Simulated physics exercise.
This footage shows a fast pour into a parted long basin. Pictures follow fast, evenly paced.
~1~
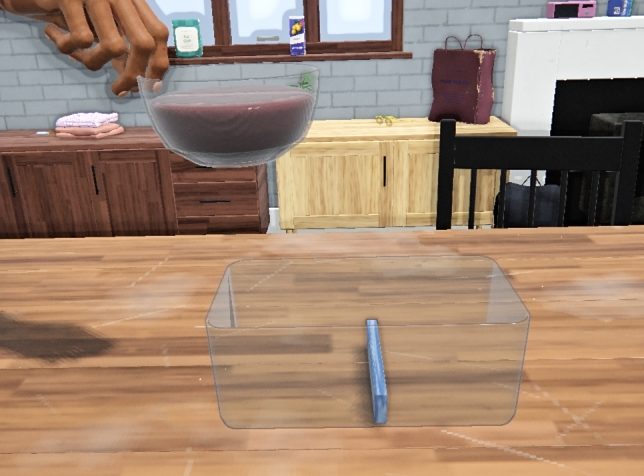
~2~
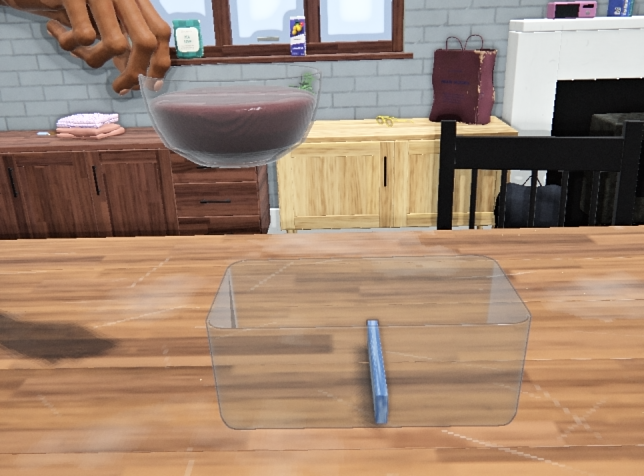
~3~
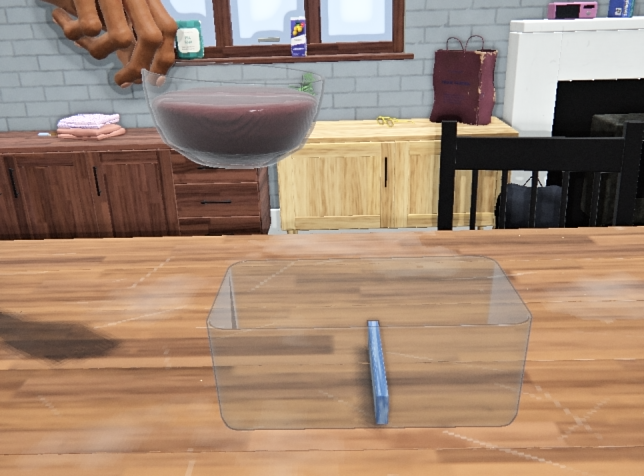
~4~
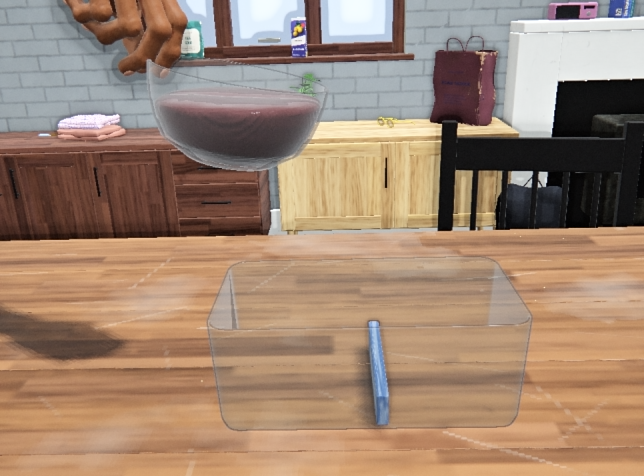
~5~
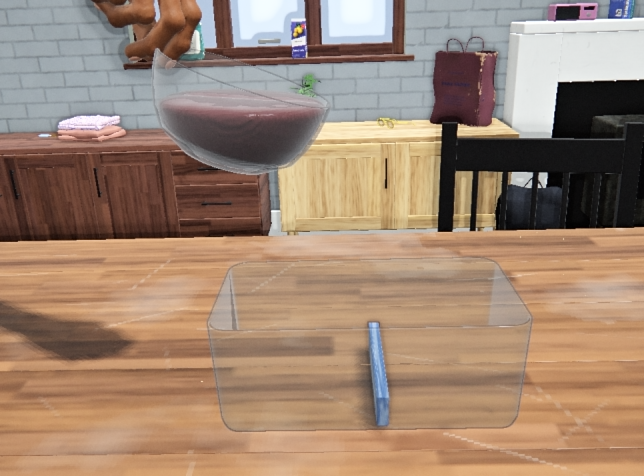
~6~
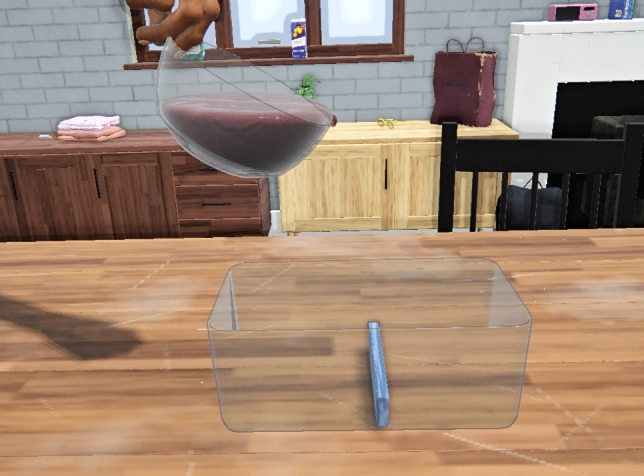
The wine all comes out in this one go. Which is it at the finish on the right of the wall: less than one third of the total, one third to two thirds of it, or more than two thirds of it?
At the finish the right of the wall has one third to two thirds of the total.
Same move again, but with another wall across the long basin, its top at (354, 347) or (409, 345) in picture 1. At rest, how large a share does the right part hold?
About 70 % and 20 %.
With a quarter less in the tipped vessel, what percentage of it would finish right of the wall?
Near 50 in a hundred.
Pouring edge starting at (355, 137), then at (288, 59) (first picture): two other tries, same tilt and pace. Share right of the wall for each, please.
First place gives some 65 %, second place some 35 %.
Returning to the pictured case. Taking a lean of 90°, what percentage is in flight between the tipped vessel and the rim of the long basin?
Roughly 50 percent.
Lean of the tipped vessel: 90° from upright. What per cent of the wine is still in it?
Roughly 25 percent.
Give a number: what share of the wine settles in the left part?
It works out to around 45 percent.
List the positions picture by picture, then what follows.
In the first picture, it leans 0°; its right rim is at (319, 71); the wine meets the walls at (153, 98) and (315, 94); the long basin's rim runs from (218, 292) to (510, 287); the wall's top is at (376, 355).
In the second picture, it leans 1°; its right rim is at (321, 74); the wine meets the walls at (154, 97) and (315, 95).
In the third picture, it leans 5°; its right rim is at (324, 81); the wine meets the walls at (156, 96) and (318, 97).
In the fourth picture, it leans 12°; its right rim is at (327, 92); the wine meets the walls at (159, 96) and (322, 100).
In the fifth picture, it leans 21°; its right rim is at (329, 107); the wine meets the walls at (162, 97) and (327, 103).
In the sixth picture, it leans 31°; its right rim is at (329, 125); the wine meets the walls at (165, 100) and (329, 116); 3 per cent is over the edge.
A moment on, the tilt is 90° and 23 per cent is still to pour, 2 is left of the wall and 26 right of it.
Next, the tilt is 105° and 1 per cent is still to pour, 32 is left of the wall and 58 right of it.
Then the tilt is 105° and 0 per cent is still to pour, 41 is left of the wall and 56 right of it.
Later the tilt is 105° and 0 per cent is still to pour, 43 is left of the wall and 55 right of it.
Finally, 43 per cent lies left of the wall, 55 right of it and 2 outside.
